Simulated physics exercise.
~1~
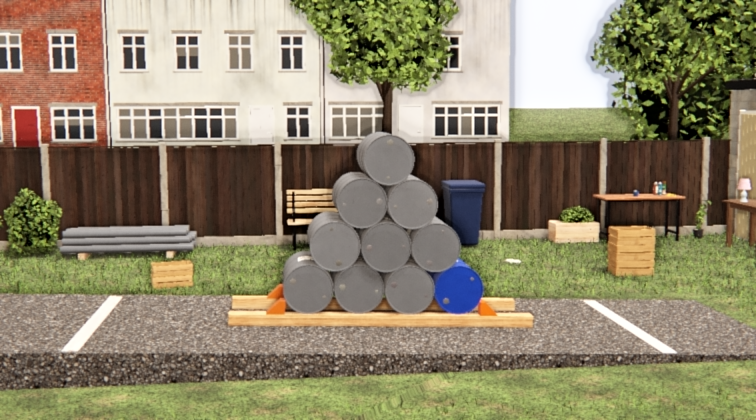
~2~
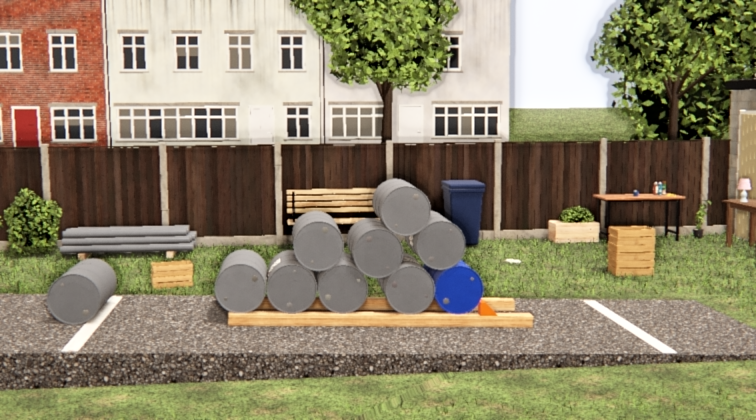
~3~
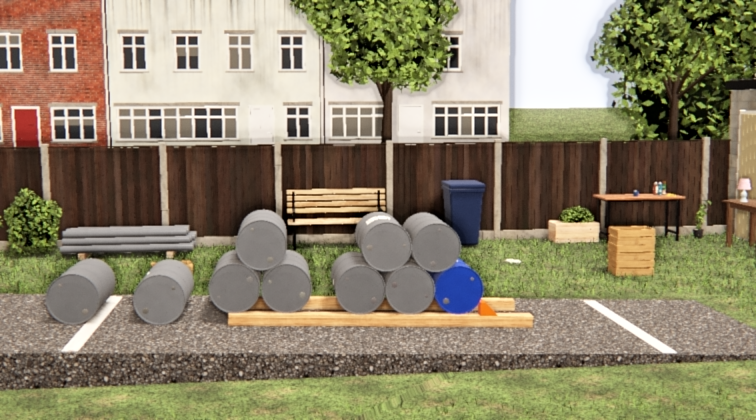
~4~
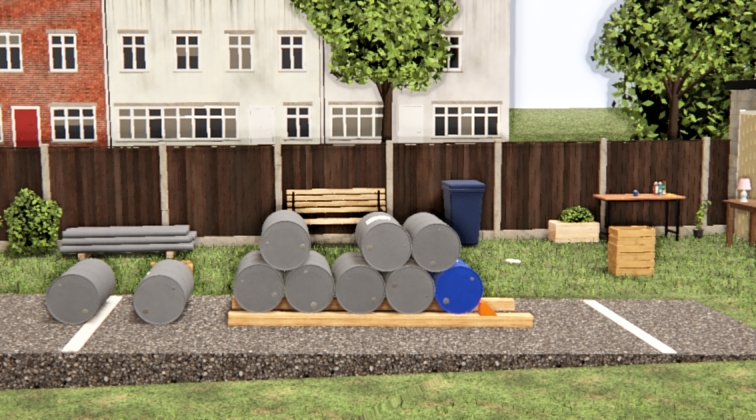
At the start, grey drums stand stacked in a pyramid on wooden bearers on a gravel pad, with a blue drum at the bottom right and an orange chock at each side. The left chock is gone next, and the pile slumps leftward as one grey drum reaches the left white line. The peak then collapses, a second grey drum comes off onto the gravel, and a gap opens along the bottom row. The left cluster shifts slightly right, closing the gap. Two grey drums end up on the gravel at left, while the blue one remains on the bearers, unmoved.
